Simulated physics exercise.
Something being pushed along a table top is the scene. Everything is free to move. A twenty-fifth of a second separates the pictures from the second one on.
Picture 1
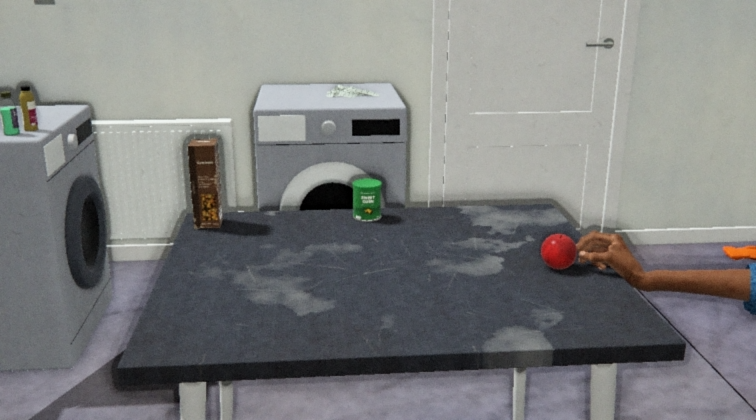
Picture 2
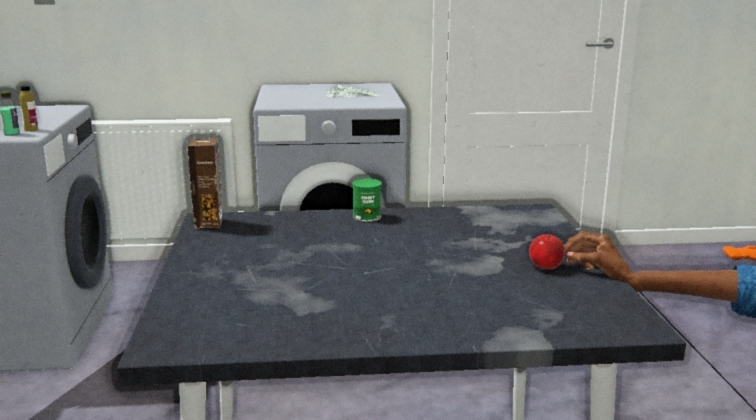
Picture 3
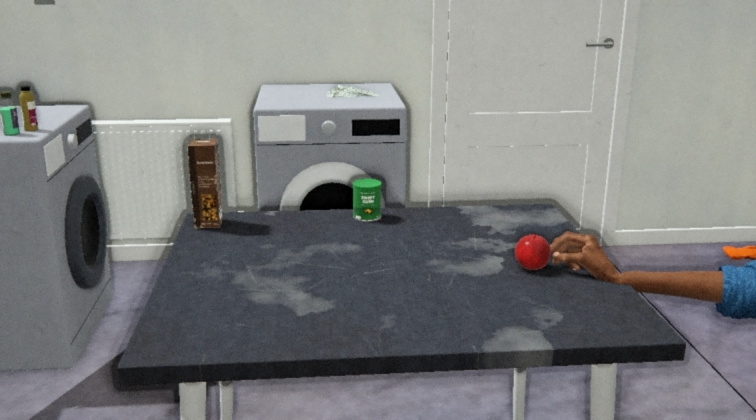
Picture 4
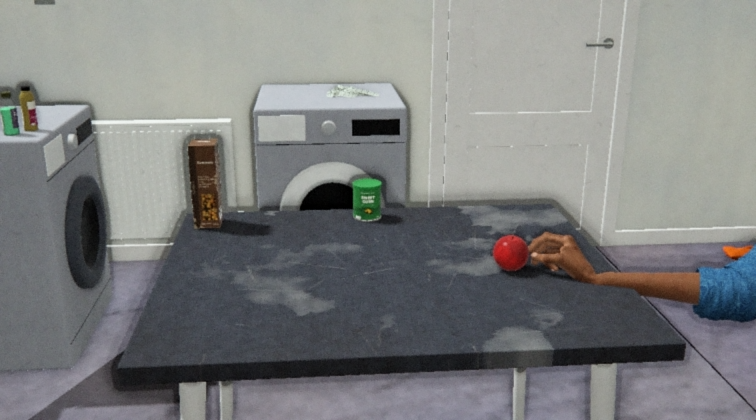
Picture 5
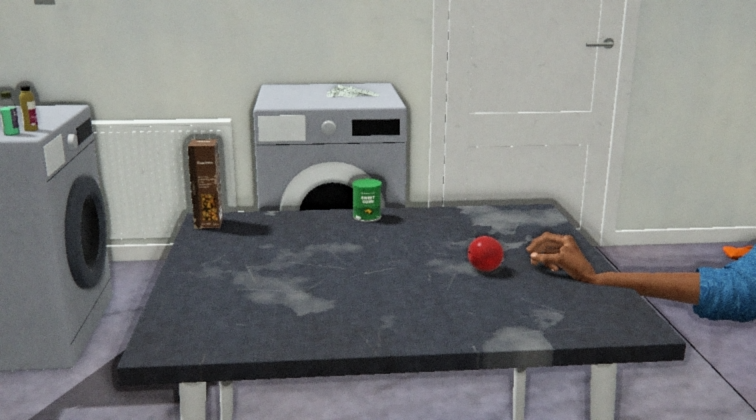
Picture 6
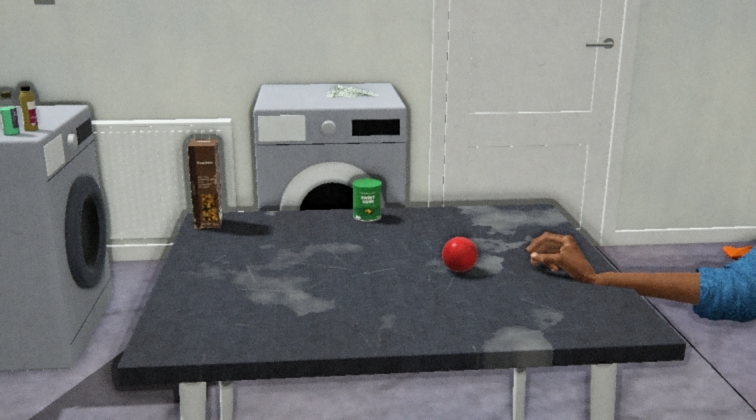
To begin with, a hand at the right touches a red apple on a dark, worn table top, with a brown box and a green can standing near the back edge. The hand pushes the apple leftward, then stays still while the apple rolls away from the fingers, further left across the table.
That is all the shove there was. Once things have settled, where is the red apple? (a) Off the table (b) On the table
Answer: A.
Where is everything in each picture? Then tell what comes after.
In the first frame, under the hand; red apple (559, 251).
In the second frame, under the hand; red apple (547, 252).
In the third frame, under the hand; red apple (533, 252).
In the fourth frame, red apple (511, 253).
In the fifth frame, red apple (486, 254) rolled about its own width.
In the sixth frame, red apple (460, 255) rolled about its own width.
Then, 0.20 s after the last picture, red apple rolled well along near (332, 259).
Then, 0.60 s after the last picture, red apple now off the table.
Then, 0.90 s after the last picture, things are still on the move.
Then, 1.20 s after the last picture, as before.
By the end, off the table, red apple.
